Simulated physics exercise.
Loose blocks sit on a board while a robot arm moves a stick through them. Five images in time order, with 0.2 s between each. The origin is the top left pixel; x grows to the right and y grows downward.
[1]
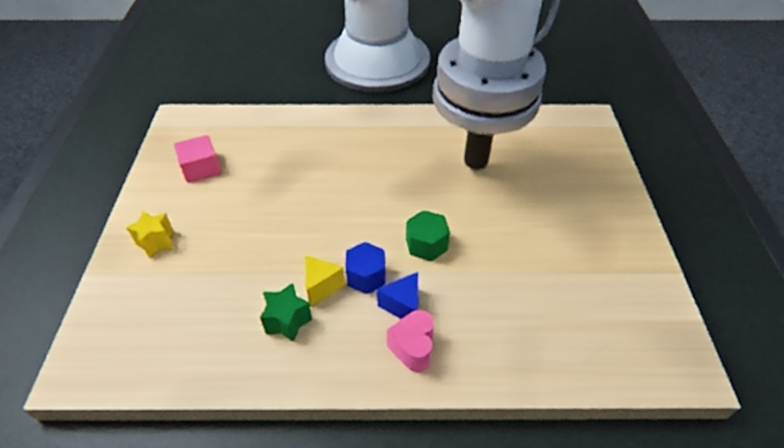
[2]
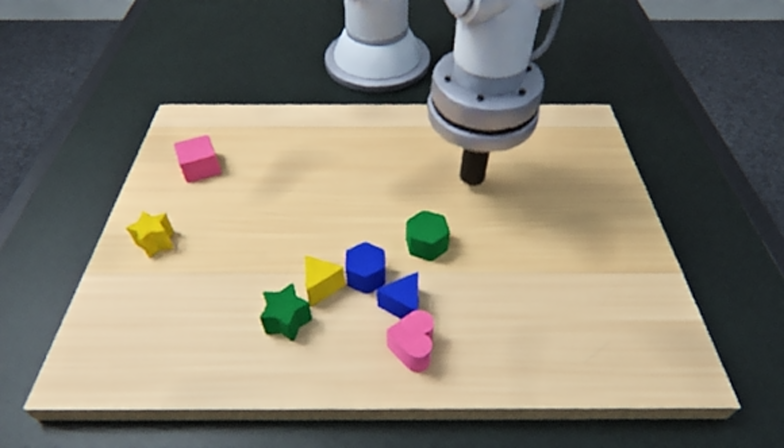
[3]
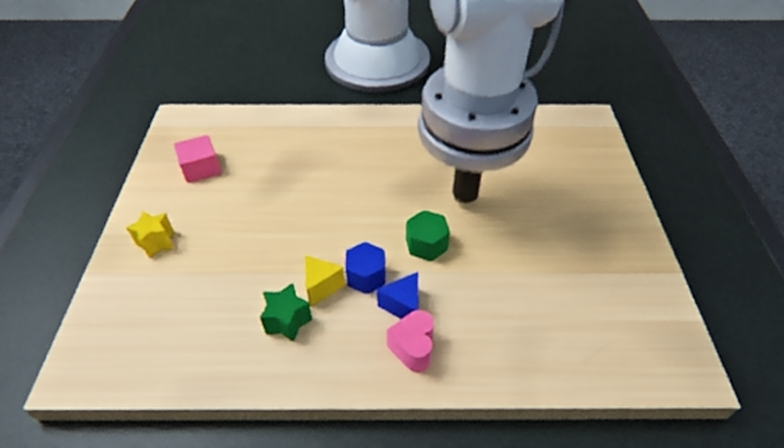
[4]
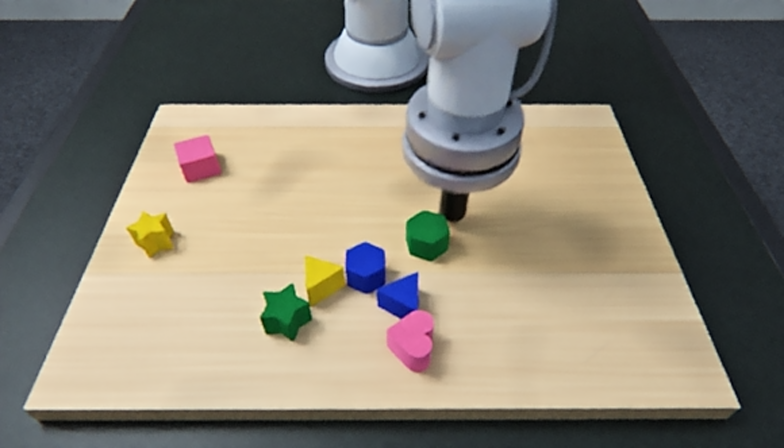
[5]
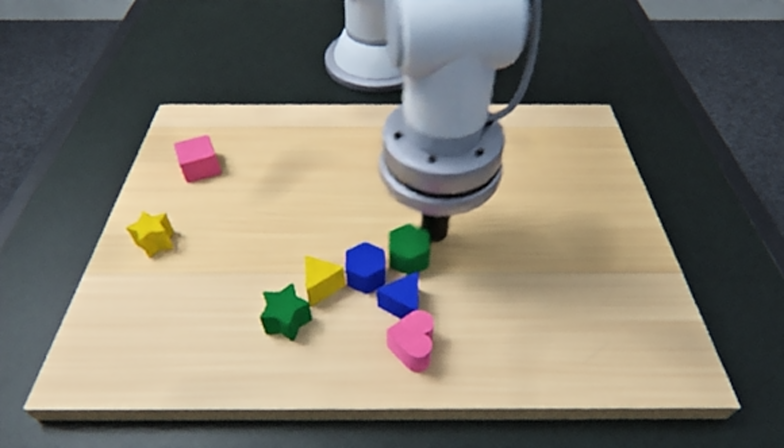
At the start, a robot arm holds a dark stick over the far right of a wooden board scattered with pink, yellow, green and blue blocks. The stick moves toward the viewer and slightly left, reaches the green hexagon, and pushes it a short way left, close to the blue hexagon.
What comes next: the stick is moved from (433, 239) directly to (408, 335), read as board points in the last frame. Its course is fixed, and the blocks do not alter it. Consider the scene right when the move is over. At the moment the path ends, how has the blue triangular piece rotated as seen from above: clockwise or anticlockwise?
It turns counter-clockwise.
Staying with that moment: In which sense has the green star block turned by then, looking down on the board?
Turns anticlockwise.
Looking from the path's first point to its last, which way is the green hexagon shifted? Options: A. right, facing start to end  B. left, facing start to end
(A)
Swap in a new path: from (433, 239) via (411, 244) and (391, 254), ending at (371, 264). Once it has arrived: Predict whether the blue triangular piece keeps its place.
The blue triangular piece changes place.
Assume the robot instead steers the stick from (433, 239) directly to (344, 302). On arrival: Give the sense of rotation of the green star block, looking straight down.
Turns anticlockwise.
What follows on the original path. One third of the way, stick (426, 262); green star block (279, 304); blue hexagon (349, 263), turned 15° anticlockwise; green hexagon (391, 258), turned 50° clockwise.
Two thirds of the way, stick (417, 294); green star block (274, 303), turned 30° anticlockwise; blue hexagon (340, 264); blue triangular piece (401, 308), turned 35° anticlockwise; green hexagon (382, 271), turned 70° clockwise; pink heart block (415, 340), turned 15° clockwise.
At the end, stick (408, 329); green star block (274, 303), turned 30° anticlockwise; blue hexagon (340, 264); blue triangular piece (384, 340), turned 65° anticlockwise; green hexagon (382, 271), turned 70° clockwise; pink heart block (415, 360).
